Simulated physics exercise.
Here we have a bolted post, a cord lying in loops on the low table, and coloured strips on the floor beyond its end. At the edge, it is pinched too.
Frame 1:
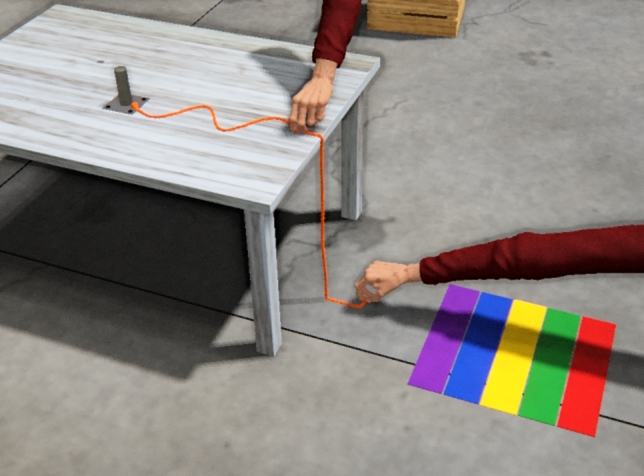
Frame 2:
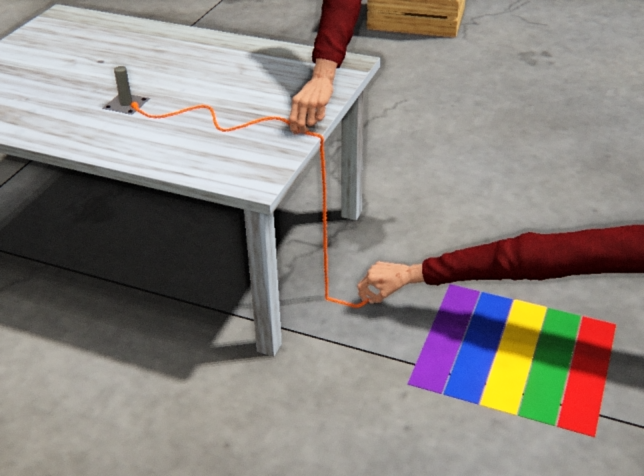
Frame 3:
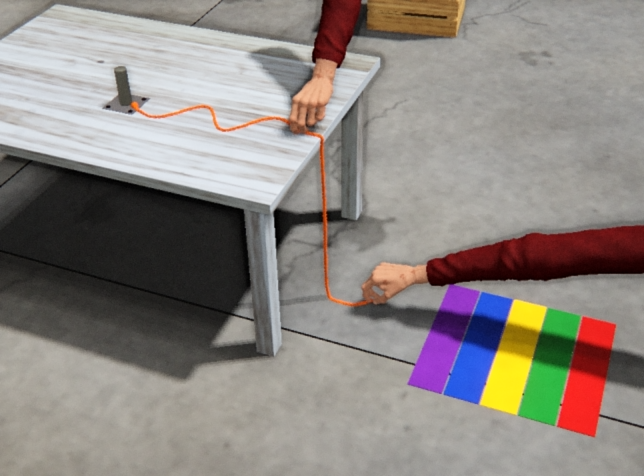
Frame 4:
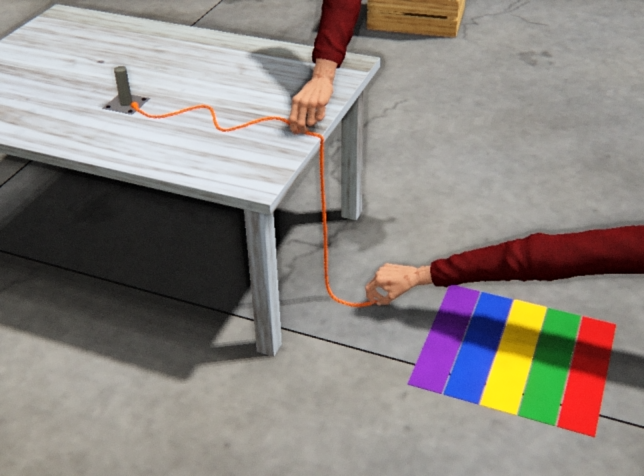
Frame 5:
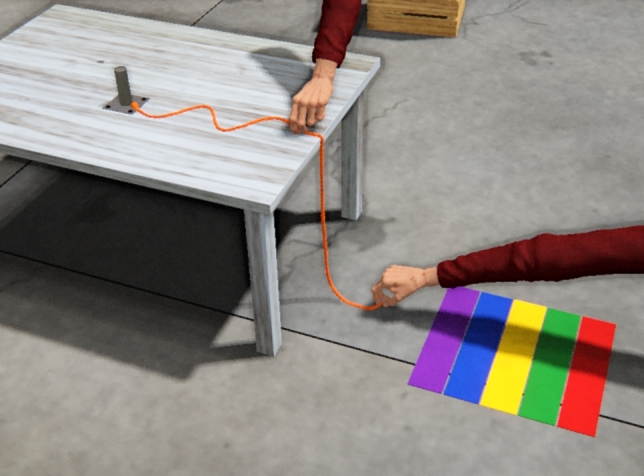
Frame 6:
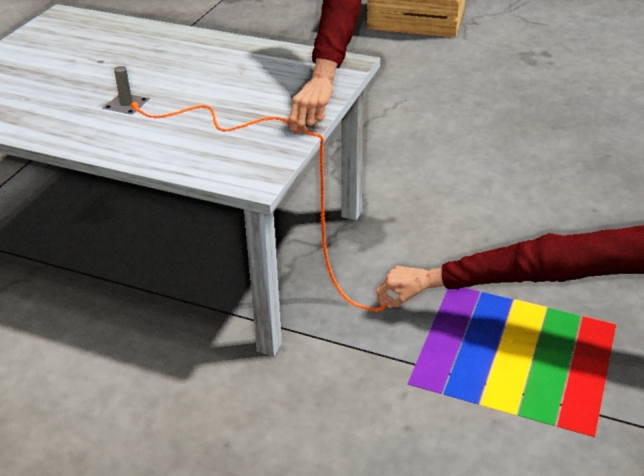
A hand near the floor drew the end of an orange cord slowly to the right, close to some coloured strips, while another hand stayed still, pinching the cord at the low table's edge.
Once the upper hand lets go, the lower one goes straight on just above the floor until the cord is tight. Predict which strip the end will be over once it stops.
I would say the green strip.
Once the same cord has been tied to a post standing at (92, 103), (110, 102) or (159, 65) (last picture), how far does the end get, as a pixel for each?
Roughly (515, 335), (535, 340) and (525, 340).
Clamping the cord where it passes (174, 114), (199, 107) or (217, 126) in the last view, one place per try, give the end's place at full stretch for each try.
(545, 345), (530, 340), (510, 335).
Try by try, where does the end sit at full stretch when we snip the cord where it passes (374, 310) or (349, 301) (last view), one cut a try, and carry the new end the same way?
Case by case: Roughly (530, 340), then roughly (490, 330).
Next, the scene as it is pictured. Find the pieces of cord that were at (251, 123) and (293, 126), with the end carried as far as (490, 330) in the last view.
Result - first point (292, 133), second point (325, 161).
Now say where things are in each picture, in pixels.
The first frame shows end (366, 298); purple (432, 369); blue (468, 379); yellow (504, 389); green (542, 399); red (580, 410).
The second frame shows end (368, 299); cord through (157, 117) (215, 119) (275, 118) (322, 157) (325, 226) (327, 283).
The third frame shows end (372, 300).
The fourth frame shows end (376, 301); cord through (157, 117) (215, 119) (275, 118) (322, 157) (325, 226) (327, 283).
The fifth frame shows end (383, 303).
The sixth frame shows end (387, 304); cord through (157, 117) (215, 119) (275, 118) (322, 157) (323, 225) (336, 285).
A little later, end near (490, 330); over blue.
Next, end near (532, 341); over yellow.
When it is tight, end near (557, 347); over green. It gets as far as the green strip.
